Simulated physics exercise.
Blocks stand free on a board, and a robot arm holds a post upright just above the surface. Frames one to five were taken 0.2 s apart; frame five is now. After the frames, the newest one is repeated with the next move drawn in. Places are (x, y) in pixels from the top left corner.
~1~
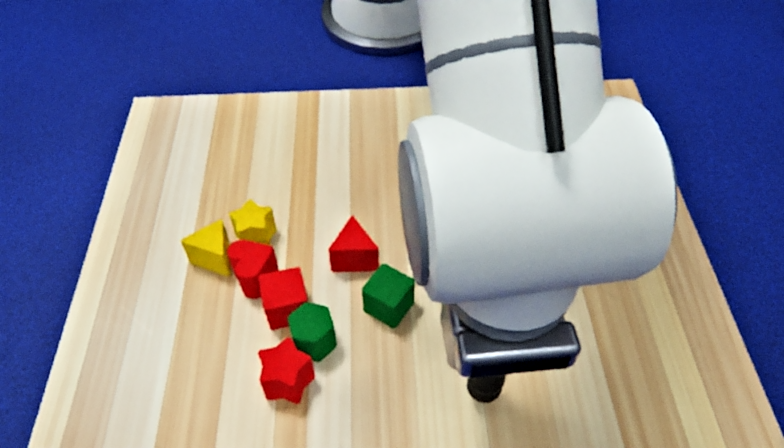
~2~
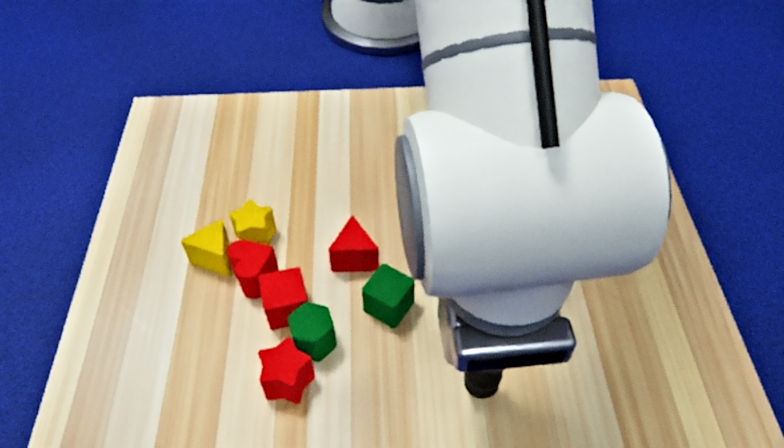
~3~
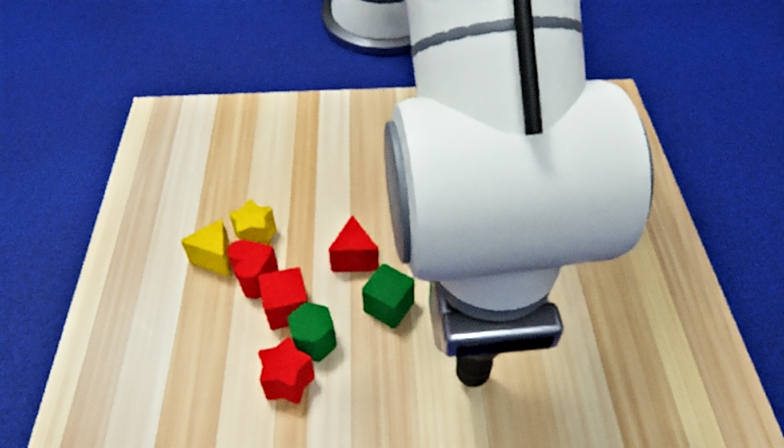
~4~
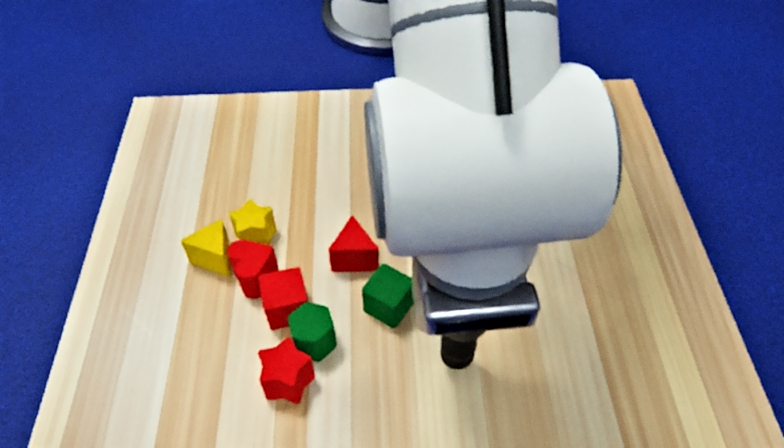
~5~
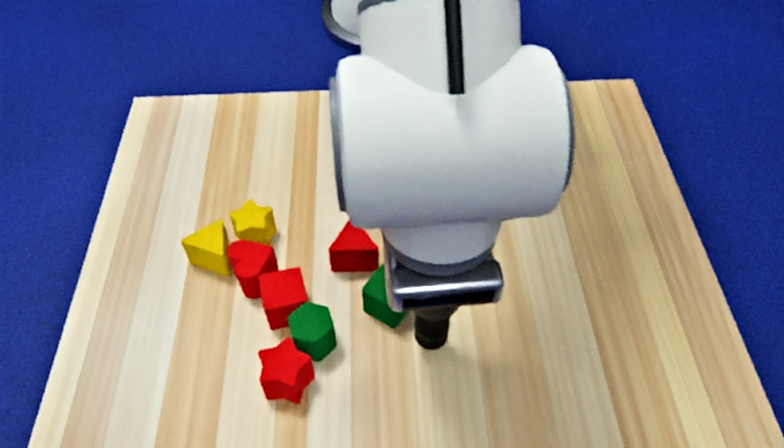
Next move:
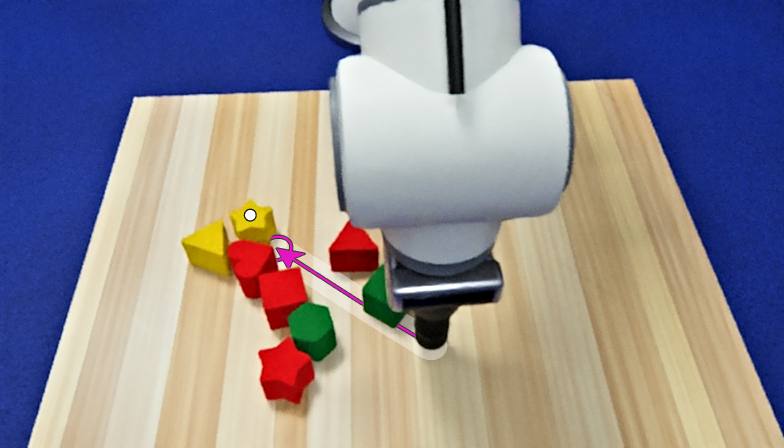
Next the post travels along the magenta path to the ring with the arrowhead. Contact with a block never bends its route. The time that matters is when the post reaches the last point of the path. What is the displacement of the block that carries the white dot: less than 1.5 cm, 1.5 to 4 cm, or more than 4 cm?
The move is short, under 1.5 cm.
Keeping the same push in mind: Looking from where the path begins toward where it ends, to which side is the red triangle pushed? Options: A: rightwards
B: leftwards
It's A.
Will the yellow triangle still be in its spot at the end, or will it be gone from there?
Stays where it is.
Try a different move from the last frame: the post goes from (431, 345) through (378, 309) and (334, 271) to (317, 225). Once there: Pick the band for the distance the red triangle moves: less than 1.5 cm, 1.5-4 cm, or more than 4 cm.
Above 4 cm.
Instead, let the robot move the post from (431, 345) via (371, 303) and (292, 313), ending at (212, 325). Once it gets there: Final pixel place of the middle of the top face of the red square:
I'd say the red square ends with its top centre at (173, 287).
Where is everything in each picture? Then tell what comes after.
The first frame shows tip of the post (484, 388), middles of tops, yellow triangle (208, 238), red heart-shaped block (249, 256), yellow star-shaped block (250, 215), red triangle (353, 237), green square (388, 285).
The second frame shows post (481, 384), nothing pushed.
The third frame shows post (473, 372), nothing pushed.
The fourth frame shows post (457, 355), nothing pushed.
The fifth frame shows post (431, 336), yellow triangle (208, 238), red heart-shaped block (249, 256), yellow star-shaped block (250, 215), red triangle (353, 237), green square partly hidden.
The line goes from (431, 345) directly to (277, 248); the dot is on the yellow star-shaped block.
On the path given first. One third of the way, post (374, 302); red triangle (352, 233); green square (369, 260), turned 50° clockwise.
Two thirds of the way, post (321, 269); red triangle (349, 205), turned 25° clockwise; green square (344, 234), turned 85° clockwise.
At the end, post (274, 239); yellow triangle unmoved; red heart-shaped block unmoved; yellow star-shaped block (244, 211); red triangle (350, 204), turned 30° clockwise; green square (342, 233), turned 90° clockwise.
